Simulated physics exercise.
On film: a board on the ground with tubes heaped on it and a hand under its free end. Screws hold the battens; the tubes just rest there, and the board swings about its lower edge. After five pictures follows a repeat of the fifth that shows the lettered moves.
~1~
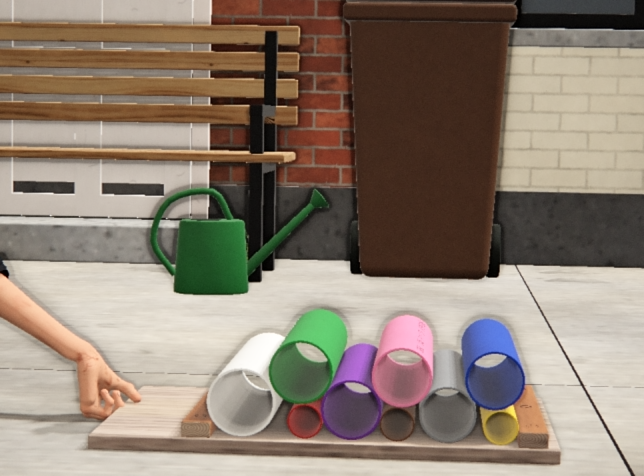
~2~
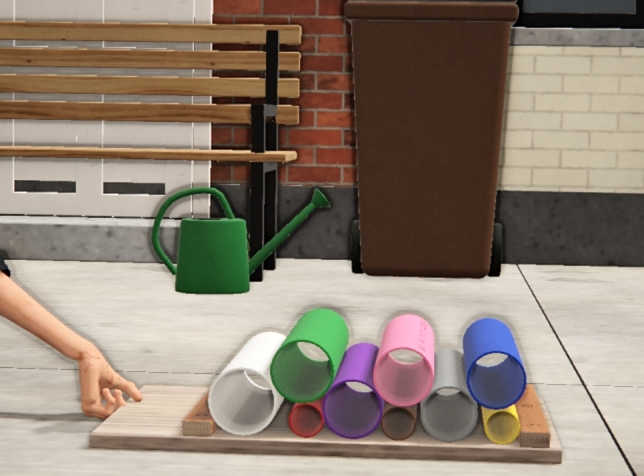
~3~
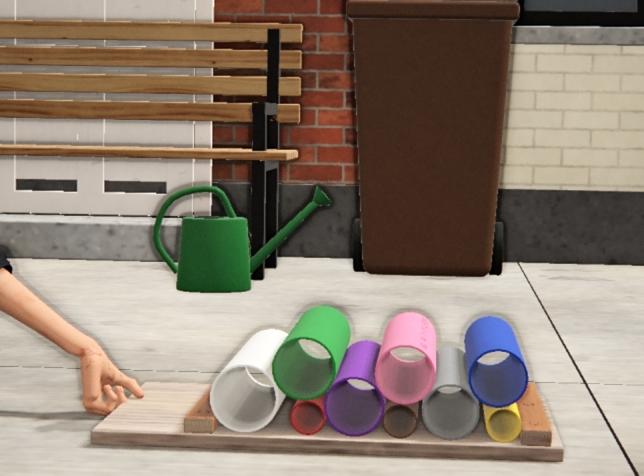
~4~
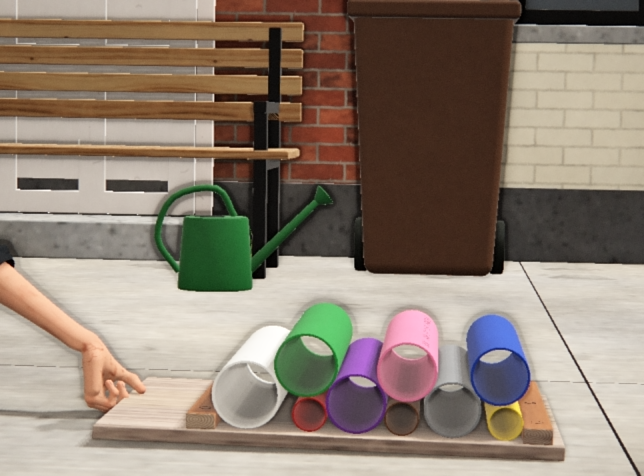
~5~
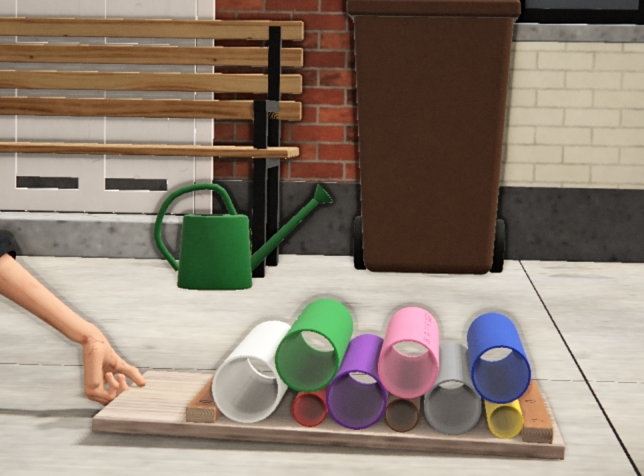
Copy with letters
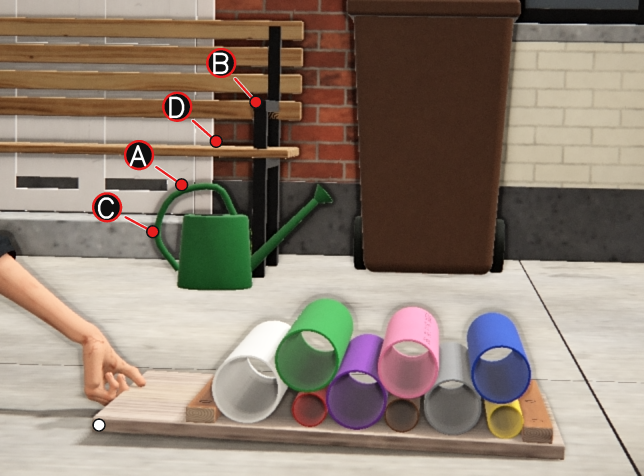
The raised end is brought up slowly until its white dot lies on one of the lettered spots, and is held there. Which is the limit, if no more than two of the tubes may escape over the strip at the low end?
Stop at D.
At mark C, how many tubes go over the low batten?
It comes to one.
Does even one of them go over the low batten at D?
At D: Yes.
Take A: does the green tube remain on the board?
The green tube: Yes.
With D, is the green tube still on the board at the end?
The green tube: Yes.
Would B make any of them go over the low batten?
Yes, at B.
On the copy, A at (182, 185); B at (256, 102); C at (153, 232); D at (216, 141); the white dot at (99, 425).
On D. First, board at 21°.
Then, board at 40°.
Finally, board at 40°, one over the low batten (blue).
By contrast, A one over the low batten (blue); B three over the low batten (blue, pink, green); C one over the low batten (blue).
